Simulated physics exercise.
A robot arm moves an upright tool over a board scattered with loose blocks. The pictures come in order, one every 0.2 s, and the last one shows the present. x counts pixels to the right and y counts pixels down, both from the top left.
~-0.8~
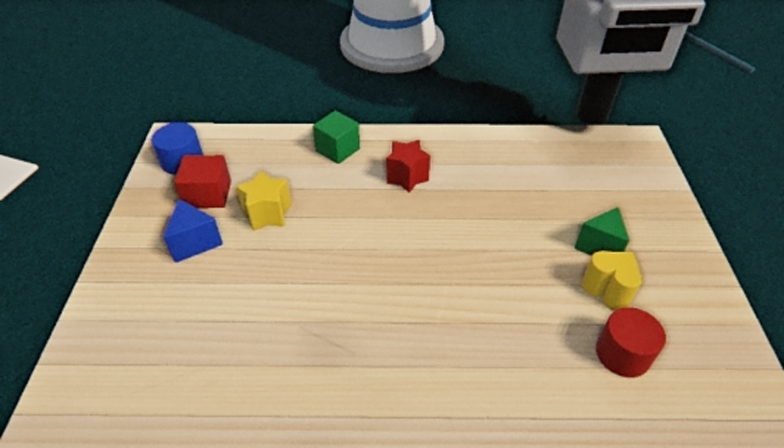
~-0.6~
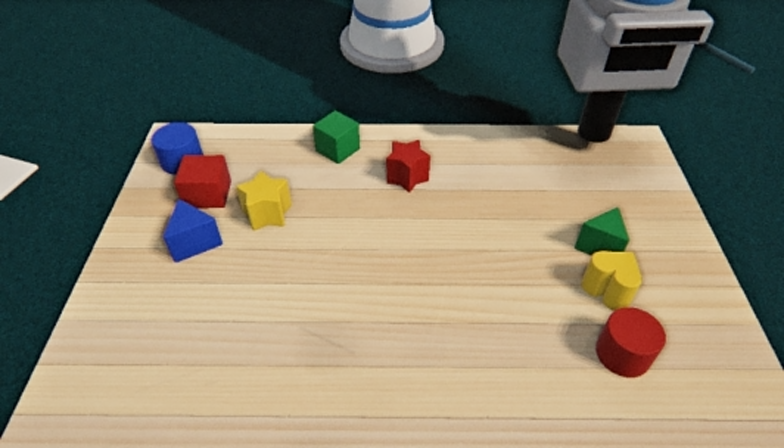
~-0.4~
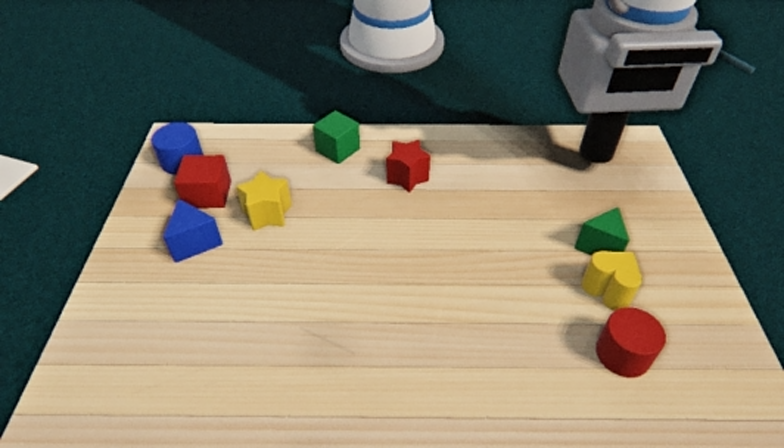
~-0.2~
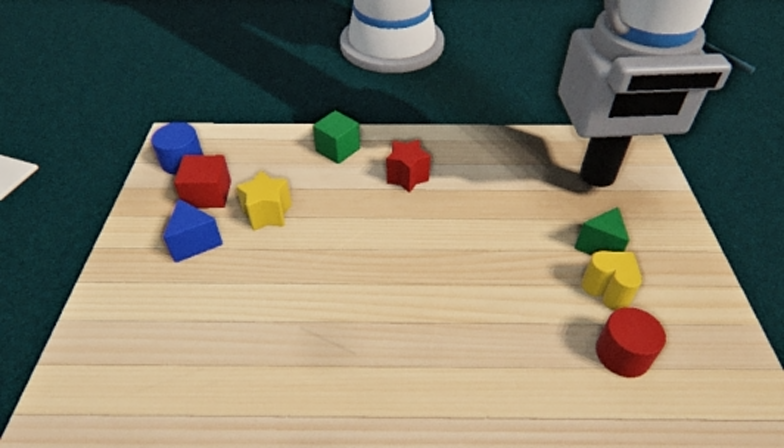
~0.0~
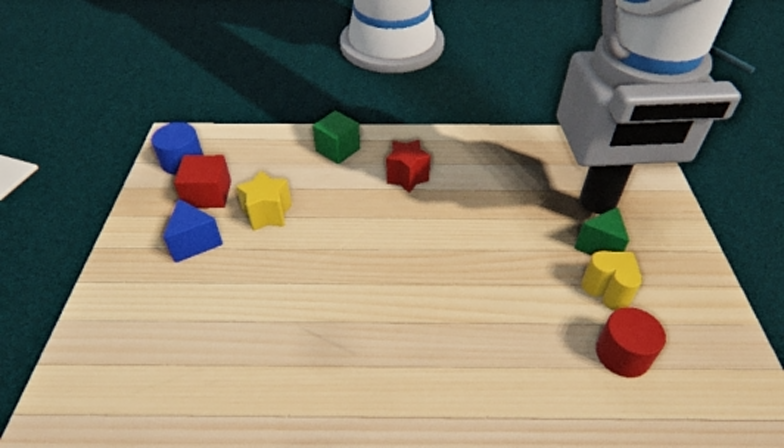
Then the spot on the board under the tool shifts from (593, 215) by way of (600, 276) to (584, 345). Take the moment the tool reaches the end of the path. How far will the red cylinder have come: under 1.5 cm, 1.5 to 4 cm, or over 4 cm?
Of the three bands, it's over 4 cm.
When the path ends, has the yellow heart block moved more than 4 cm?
Yes - that is the case.
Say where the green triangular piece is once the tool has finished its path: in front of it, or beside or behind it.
Expect to find it next to or behind the tool.
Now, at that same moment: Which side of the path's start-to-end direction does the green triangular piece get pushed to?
It moves over to the left.
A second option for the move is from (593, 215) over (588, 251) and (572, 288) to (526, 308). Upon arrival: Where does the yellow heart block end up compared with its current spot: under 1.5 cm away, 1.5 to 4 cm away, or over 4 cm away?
Once the path ends, it will sit 1.5 to 4 cm from where it is now.
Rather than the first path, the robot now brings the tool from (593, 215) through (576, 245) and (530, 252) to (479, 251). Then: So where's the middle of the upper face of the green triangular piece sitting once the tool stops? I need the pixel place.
The green triangular piece ends near (613, 241).
What follows on the original path. One third of the way, tool at (607, 243); green triangular piece at (618, 257), turned 25° clockwise; yellow heart block at (622, 293), turned 20° clockwise; red cylinder at (638, 341).
Two thirds of the way, tool at (600, 286); green triangular piece at (636, 299); yellow heart block at (614, 320), turned 40° clockwise; red cylinder at (640, 370).
At the end, tool at (589, 333); green triangular piece at (641, 321), turned 30° anticlockwise; yellow heart block at (603, 365), turned 30° clockwise; red cylinder at (653, 399).
